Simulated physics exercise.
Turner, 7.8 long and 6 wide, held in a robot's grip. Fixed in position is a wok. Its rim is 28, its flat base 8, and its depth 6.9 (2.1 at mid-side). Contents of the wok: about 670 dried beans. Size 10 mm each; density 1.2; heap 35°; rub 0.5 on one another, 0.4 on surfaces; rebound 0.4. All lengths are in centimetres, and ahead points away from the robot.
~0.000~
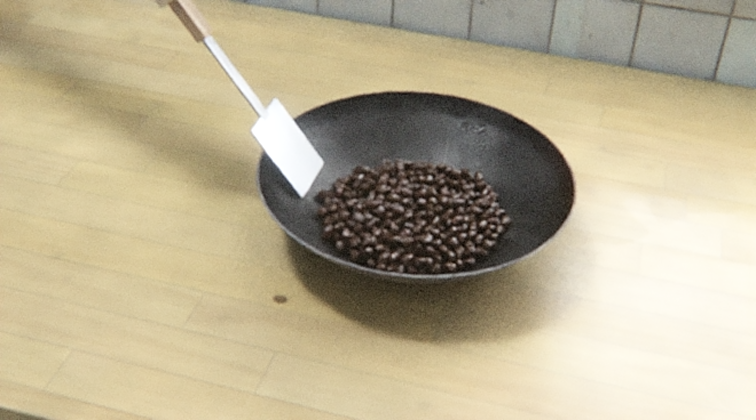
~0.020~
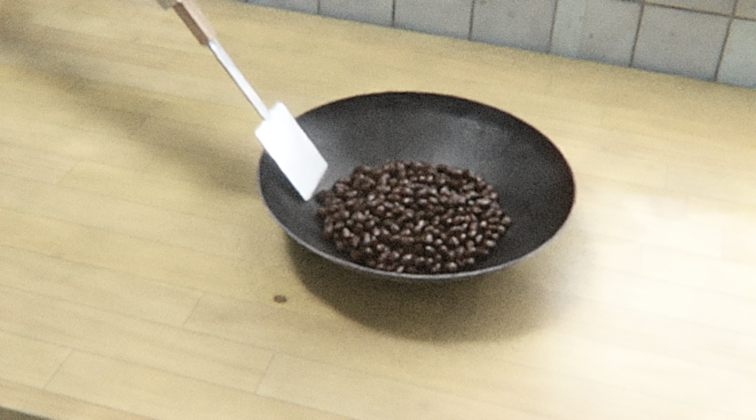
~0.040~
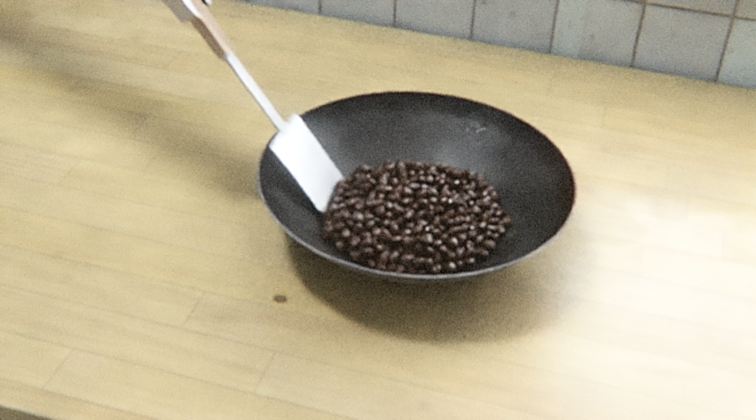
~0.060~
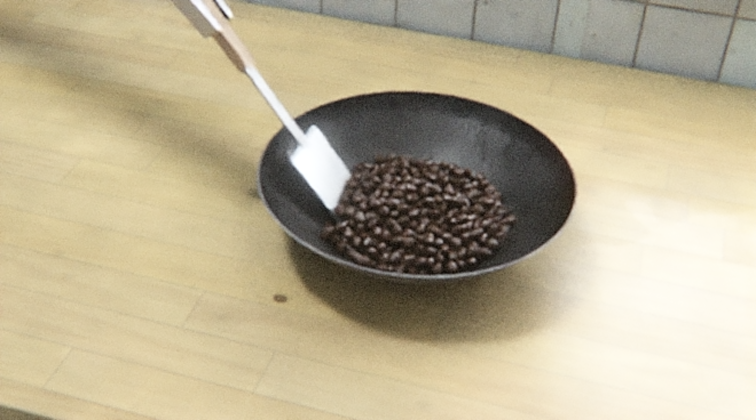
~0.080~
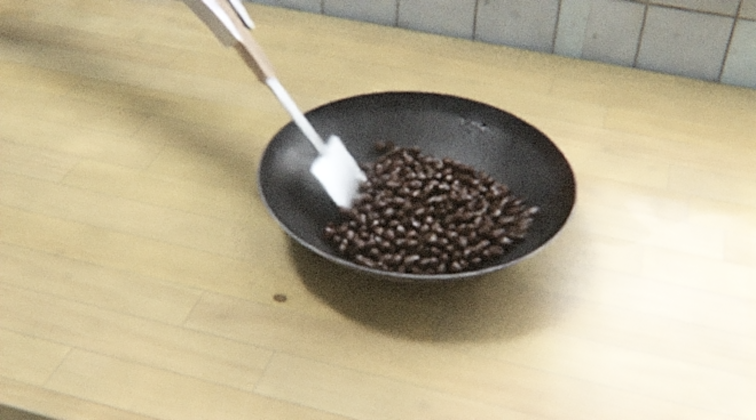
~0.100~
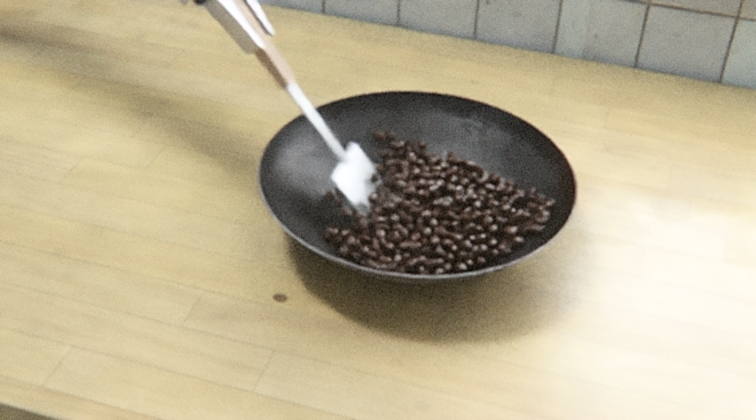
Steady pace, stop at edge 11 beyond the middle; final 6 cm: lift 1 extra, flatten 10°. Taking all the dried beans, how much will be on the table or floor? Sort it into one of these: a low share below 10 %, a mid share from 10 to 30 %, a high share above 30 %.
A high share, above 30 %.
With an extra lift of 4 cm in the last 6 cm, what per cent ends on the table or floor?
Result: Approx. 35 %.
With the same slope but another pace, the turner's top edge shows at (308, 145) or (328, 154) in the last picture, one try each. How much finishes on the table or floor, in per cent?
Estimates: About 20 %, about 35 %.
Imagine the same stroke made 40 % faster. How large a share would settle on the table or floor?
About 45 in a hundred.
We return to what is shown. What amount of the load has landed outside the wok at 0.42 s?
I'd put it at around 20 per cent.
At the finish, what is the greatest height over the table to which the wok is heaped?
Close to 6.5 centimetres high.
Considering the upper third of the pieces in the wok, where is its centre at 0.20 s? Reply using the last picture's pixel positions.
The middle sits at approx. (523, 204).
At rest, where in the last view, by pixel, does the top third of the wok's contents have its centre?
About (476, 237).
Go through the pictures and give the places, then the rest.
The turner top edge at (263, 114), sloping 53°; upper third of the load around (411, 208), from x 320 to 505, top at y 165; 672 in the wok, in the first picture.
The turner top edge at (267, 117), sloping 53°; upper third of the load around (411, 208), from x 325 to 505, top at y 165, in the second picture.
The turner top edge at (284, 130), sloping 53°; upper third of the load around (411, 208), from x 325 to 505, top at y 165, in the third picture.
The turner top edge at (304, 143), sloping 53°; upper third of the load around (415, 205), from x 325 to 510, top at y 155, in the fourth picture.
The turner top edge at (324, 153), sloping 53°; upper third of the load around (426, 207), from x 325 to 530, top at y 145, in the fifth picture.
The turner top edge at (344, 159), sloping 53°; upper third of the load around (440, 210), from x 330 to 550, top at y 135; 672 in the wok, in the sixth picture.
After 0.15 s, sloping 53°, highest piece 8 above the table; 671 in the wok, 1 on the blade or in flight.
After 0.20 s, sloping 50°, highest piece 9 above the table; 659 in the wok, 13 on the blade or in flight.
After 0.42 s, sloping 43°, highest piece 12 above the table; 412 in the wok, 135 on the table or floor, 125 on the blade or in flight.
After 1.47 s, sloping 43°, highest piece 8 above the table; 412 in the wok, 260 on the table or floor.
In the end, 412 in the wok, 260 on the table or floor. That is 39 % on the table or floor.
